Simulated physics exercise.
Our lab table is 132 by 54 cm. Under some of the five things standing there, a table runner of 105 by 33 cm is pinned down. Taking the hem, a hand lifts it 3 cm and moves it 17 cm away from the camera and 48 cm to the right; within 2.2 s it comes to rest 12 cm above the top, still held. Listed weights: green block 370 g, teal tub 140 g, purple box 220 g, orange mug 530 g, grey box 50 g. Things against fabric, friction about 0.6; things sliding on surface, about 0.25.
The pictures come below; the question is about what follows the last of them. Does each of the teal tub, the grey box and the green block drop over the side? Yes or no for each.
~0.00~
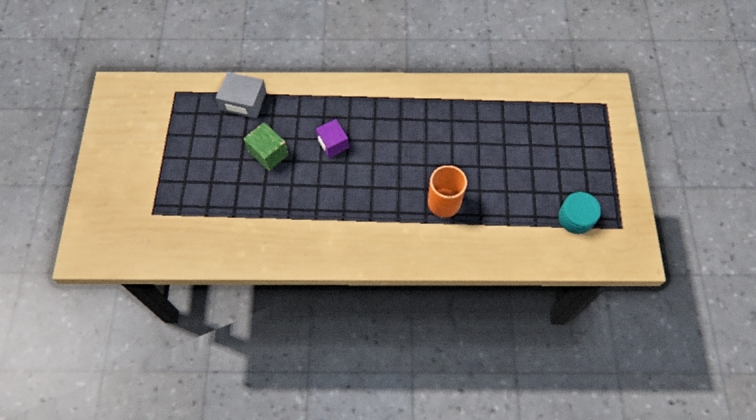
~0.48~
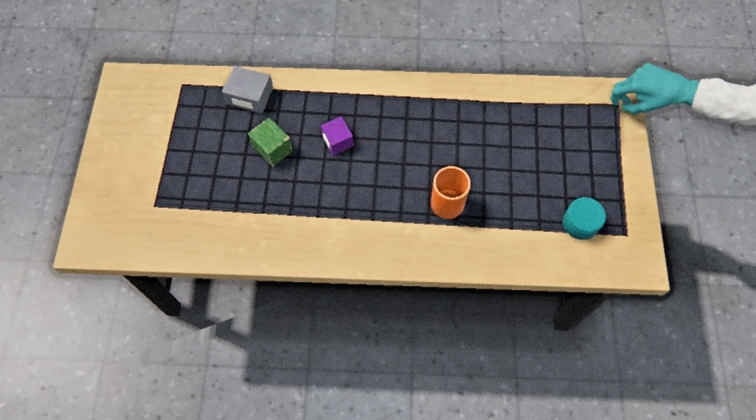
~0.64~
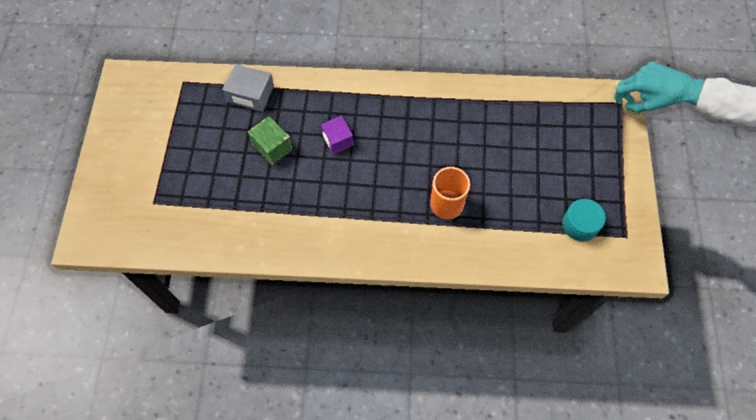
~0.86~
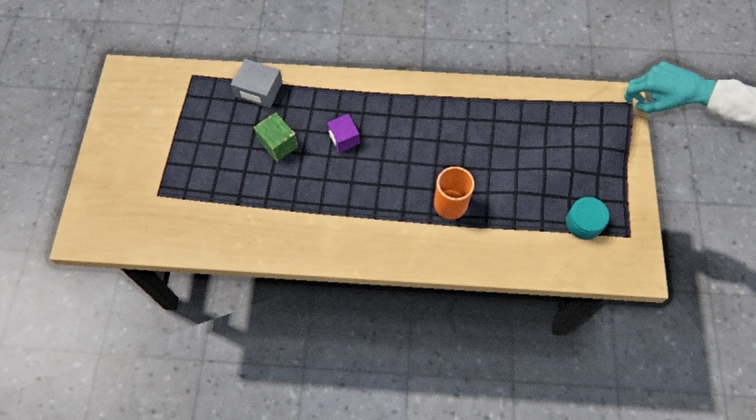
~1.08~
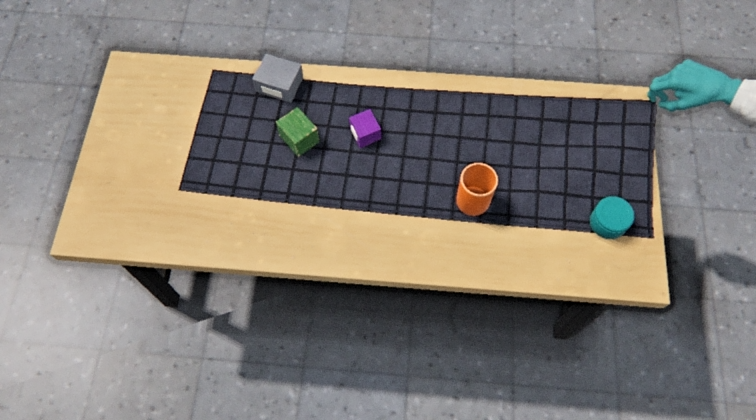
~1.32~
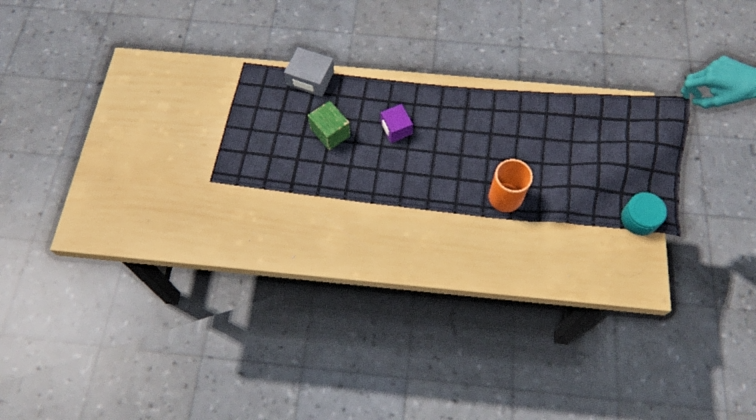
Teal tub - yes, grey box - yes, green block - no.
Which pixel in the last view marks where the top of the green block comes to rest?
Resting point is at approximately (502, 88).
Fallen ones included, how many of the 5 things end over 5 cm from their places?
My count is 5.
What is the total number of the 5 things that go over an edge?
After counting, the figure is 3.
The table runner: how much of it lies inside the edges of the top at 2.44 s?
Roughly 45% of it.
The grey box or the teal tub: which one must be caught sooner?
Teal.
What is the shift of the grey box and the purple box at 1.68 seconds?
The grey box has shifted 25 cm and the purple box 25 cm.
At 1.7 s, 80 % of the table runner is still over the top; teal tub over the edge, grey box 26 cm off its start, green block 25 cm off its start.
At 2.1 s, 60 % of the table runner is still over the top; grey box over the edge, green block 38 cm off its start, teal tub over the edge.
At 2.4 s, 45 % of the table runner is still over the top; green block 48 cm off its start at (482, 90), grey box over the edge, teal tub over the edge.
At 2.8 s, 40 % of the table runner is still over the top; green block 53 cm off its start, grey box over the edge, teal tub over the edge.
At 4.4 s, 40 % of the table runner is still over the top; green block 53 cm off its start at (502, 88), grey box over the edge, teal tub over the edge, orange mug over the edge.
